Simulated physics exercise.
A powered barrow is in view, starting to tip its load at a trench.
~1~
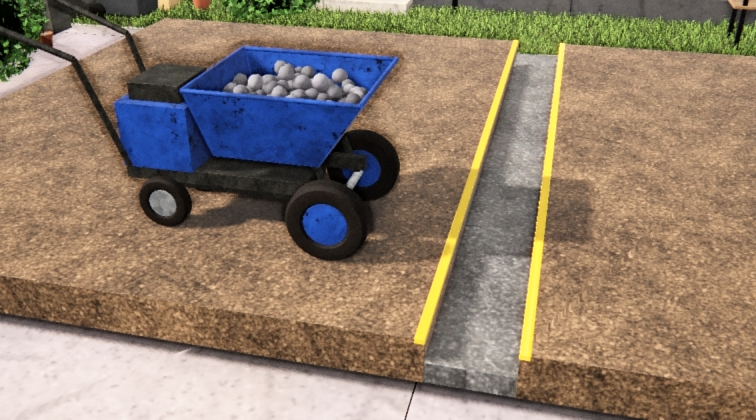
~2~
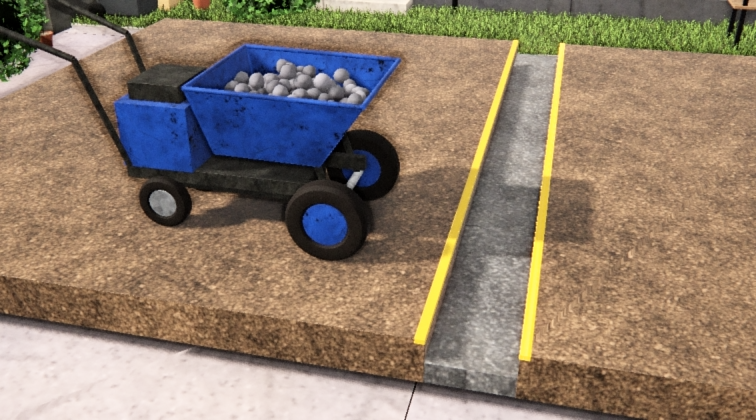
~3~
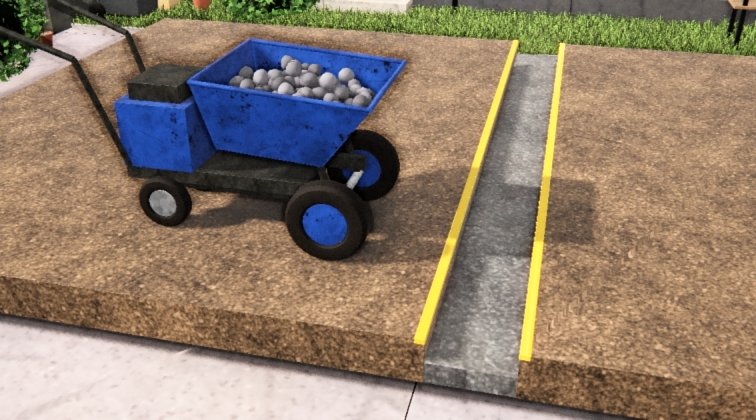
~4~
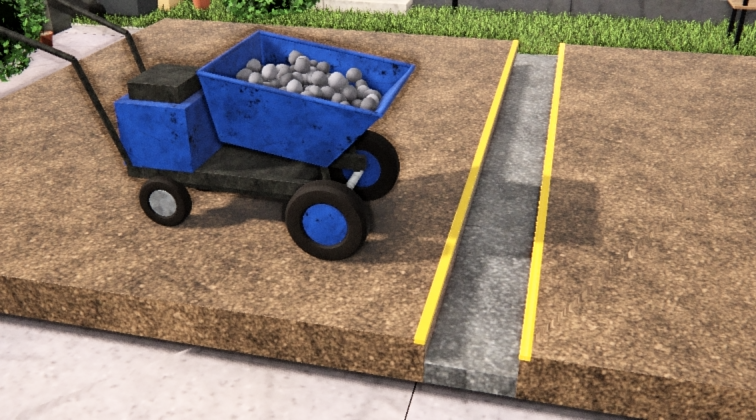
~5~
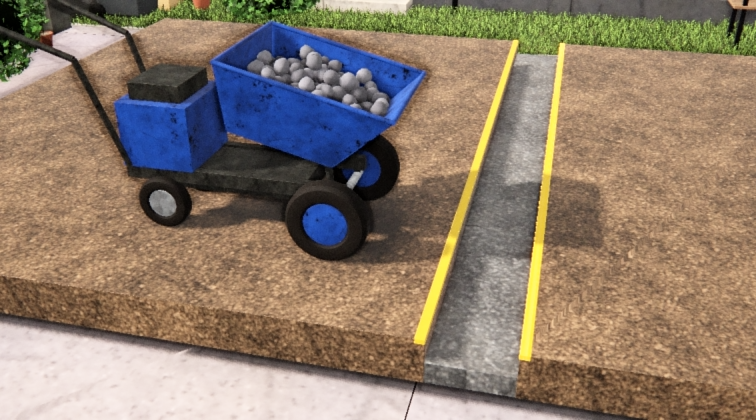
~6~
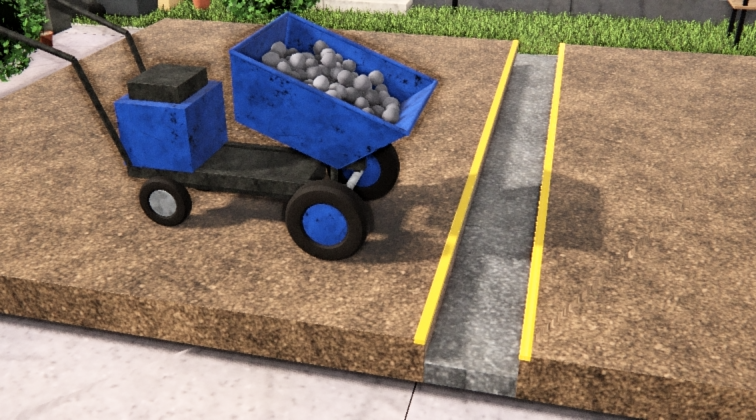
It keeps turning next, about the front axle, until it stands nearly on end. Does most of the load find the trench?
Yes.
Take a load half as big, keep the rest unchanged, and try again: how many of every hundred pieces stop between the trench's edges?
Near 100 per cent, give or take.
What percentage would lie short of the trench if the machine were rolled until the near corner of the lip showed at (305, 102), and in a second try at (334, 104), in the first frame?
Roughly 20 per cent at the first spot and 0 per cent at the second.
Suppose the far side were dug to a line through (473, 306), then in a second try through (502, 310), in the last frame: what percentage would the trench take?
For the first it's 20 per cent, for the second 50 per cent.
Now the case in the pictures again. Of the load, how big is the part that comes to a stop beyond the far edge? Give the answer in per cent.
Call it some 10 percent of the pieces.
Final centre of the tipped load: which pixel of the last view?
Roughly at (501, 250).
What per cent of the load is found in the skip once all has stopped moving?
About 20 per cent.
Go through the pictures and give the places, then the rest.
Lip of the skip at (360, 107), level; top of the load at (273, 90), round cobbles; first edge of the trench at (432, 300); far edge at (530, 314), the trench over half as wide as the skip, and shallow for its width, in the first picture.
Lip of the skip at (363, 108), tipped barely; top of the load at (274, 89), in the second picture.
Lip of the skip at (370, 110), tipped barely; top of the load at (280, 86), in the third picture.
Lip of the skip at (380, 116), tipped a little; top of the load at (285, 74), in the fourth picture.
Lip of the skip at (393, 123), tipped a little; top of the load at (278, 73), in the fifth picture.
Lip of the skip at (407, 134), tipped clearly; top of the load at (292, 67); first edge of the trench at (432, 300); far edge at (530, 314), in the sixth picture.
Soon, skip tipped steeply; all in the skip.
A while on, skip tipped right over; most in the skip; about a quarter in or heaped over the trench; a stray few falling.
Towards the end, skip tipped right over; about a quarter in the skip; about two thirds in or heaped over the trench; a small part beyond it.
Finally, skip tipped right over; about a quarter in the skip; most in or heaped over the trench; a small part beyond it.
